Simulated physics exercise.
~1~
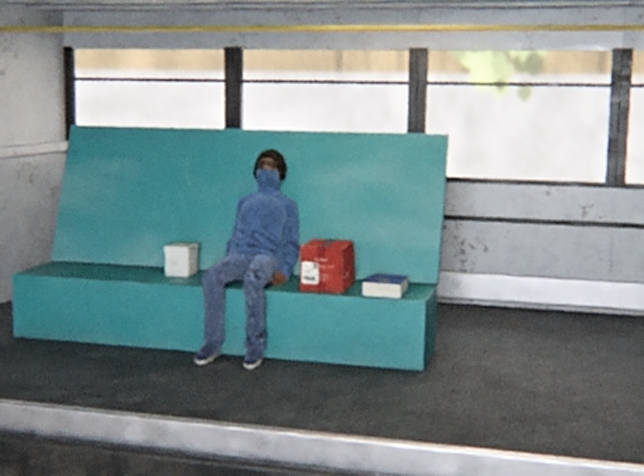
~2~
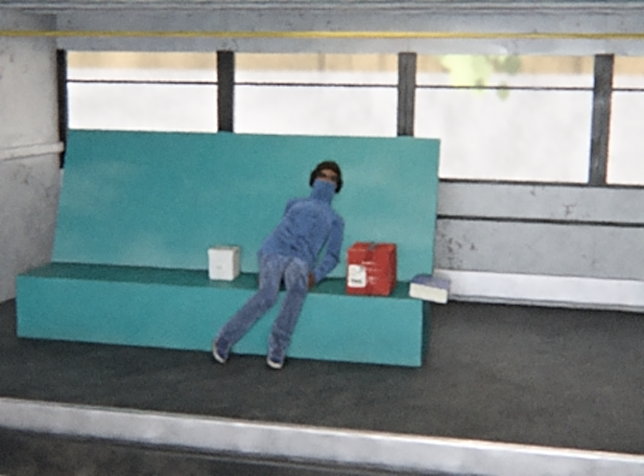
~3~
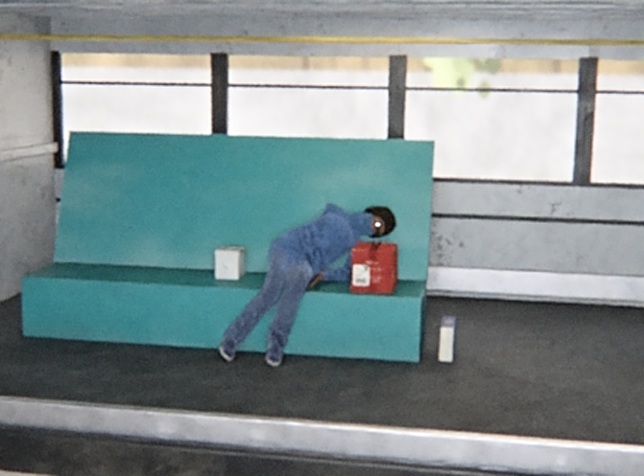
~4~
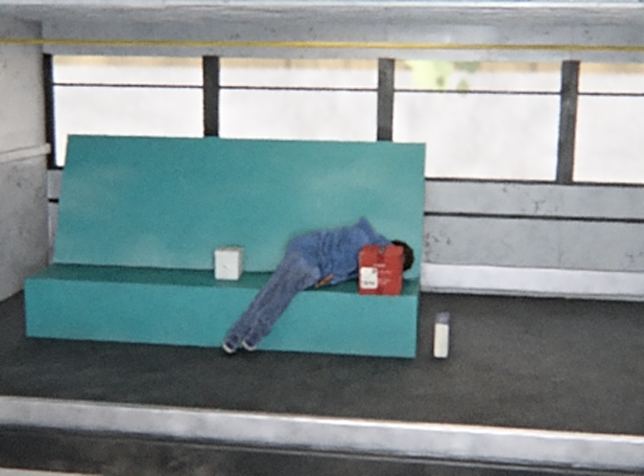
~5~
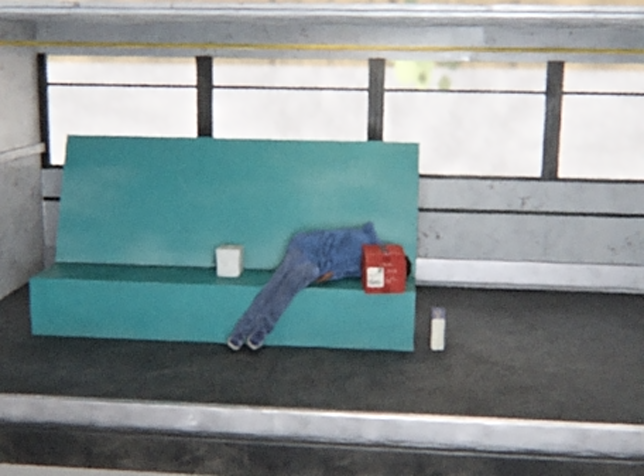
On a rail car bench, a passenger slumps right behind a red holdall as a blue-and-white item falls.
